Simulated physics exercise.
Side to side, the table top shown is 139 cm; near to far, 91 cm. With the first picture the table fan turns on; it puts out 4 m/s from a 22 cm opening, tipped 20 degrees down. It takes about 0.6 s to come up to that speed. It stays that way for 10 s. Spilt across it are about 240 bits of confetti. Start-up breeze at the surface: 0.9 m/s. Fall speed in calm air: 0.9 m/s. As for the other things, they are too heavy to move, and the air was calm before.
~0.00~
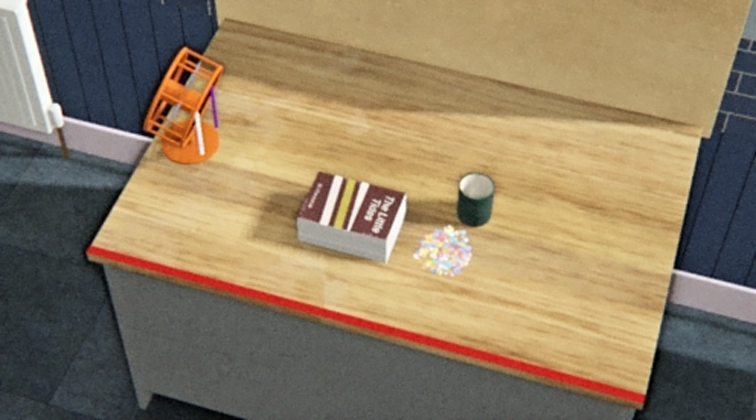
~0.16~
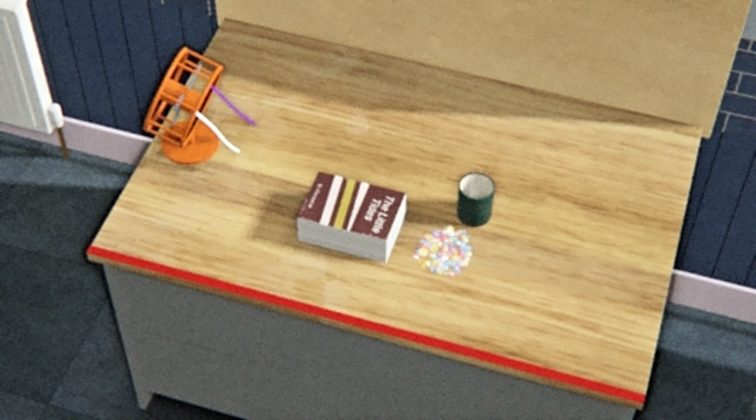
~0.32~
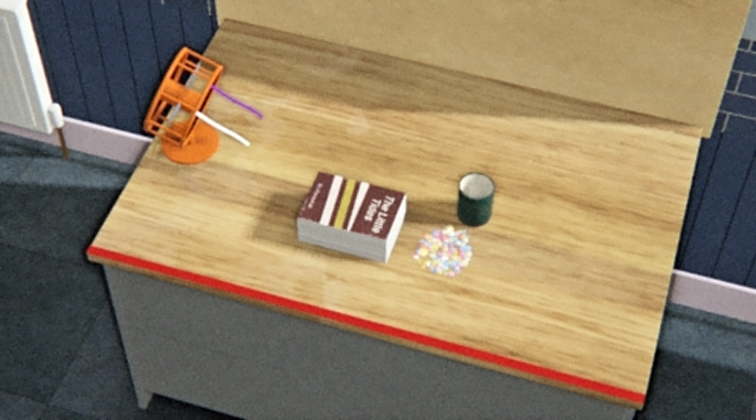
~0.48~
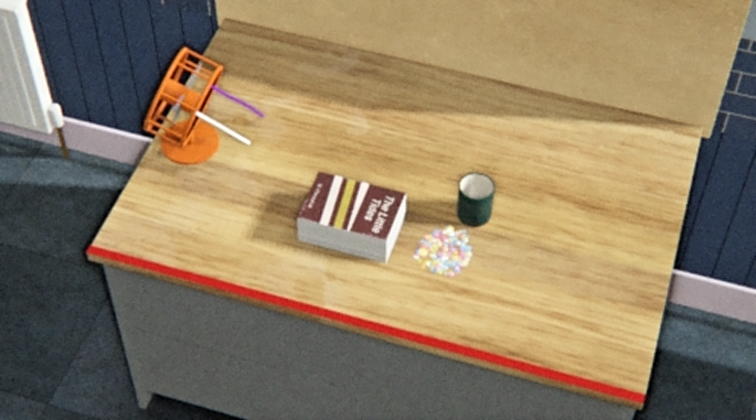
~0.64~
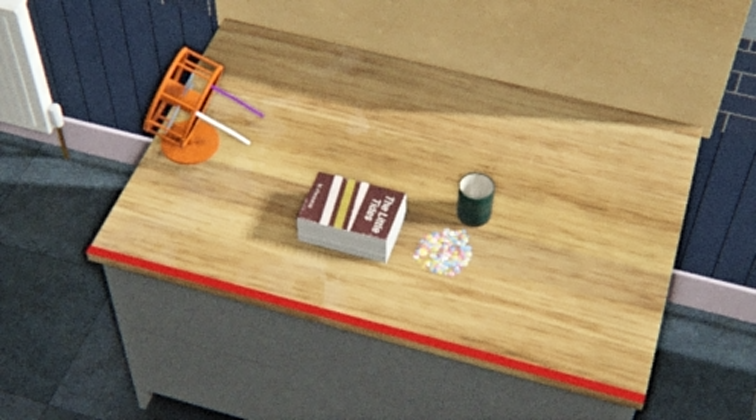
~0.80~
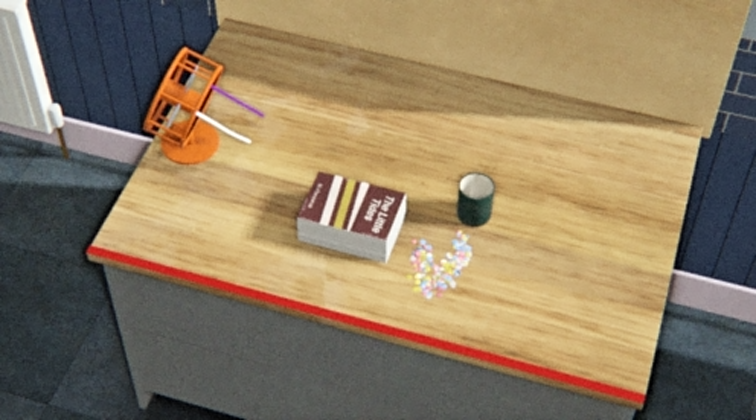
A wooden table top with a red front edge fills the view, seen from above at an angle in a blue-walled room. An orange fan with white and purple streamers stands at the back left, with a dark red book, pastel confetti and a dark green mug nearer the middle. The streamers lift and stretch rightward, then the confetti shifts and spreads slightly while the camera stays still.
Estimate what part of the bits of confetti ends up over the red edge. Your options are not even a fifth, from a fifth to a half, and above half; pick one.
More than one half.
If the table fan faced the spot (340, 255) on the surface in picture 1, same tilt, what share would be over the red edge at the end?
Roughly 90 per cent.
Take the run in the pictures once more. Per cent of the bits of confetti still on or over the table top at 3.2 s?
I'd estimate about 2 per cent.
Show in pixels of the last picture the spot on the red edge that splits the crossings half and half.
The middle crossing sits close to (417, 343) in the last picture.
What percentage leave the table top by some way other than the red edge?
Estimated share: Around 2 %.
After 2.0 s, 14 % are on the move or not yet settled, 89 % are over the red edge.
After 3.2 s, 3 % are on the move or not yet settled, 96 % are over the red edge.
After 5.5 s, 0 % are on the move or not yet settled, 98 % are over the red edge.
After 10.0 s, at the end, 98 % are over the red edge.
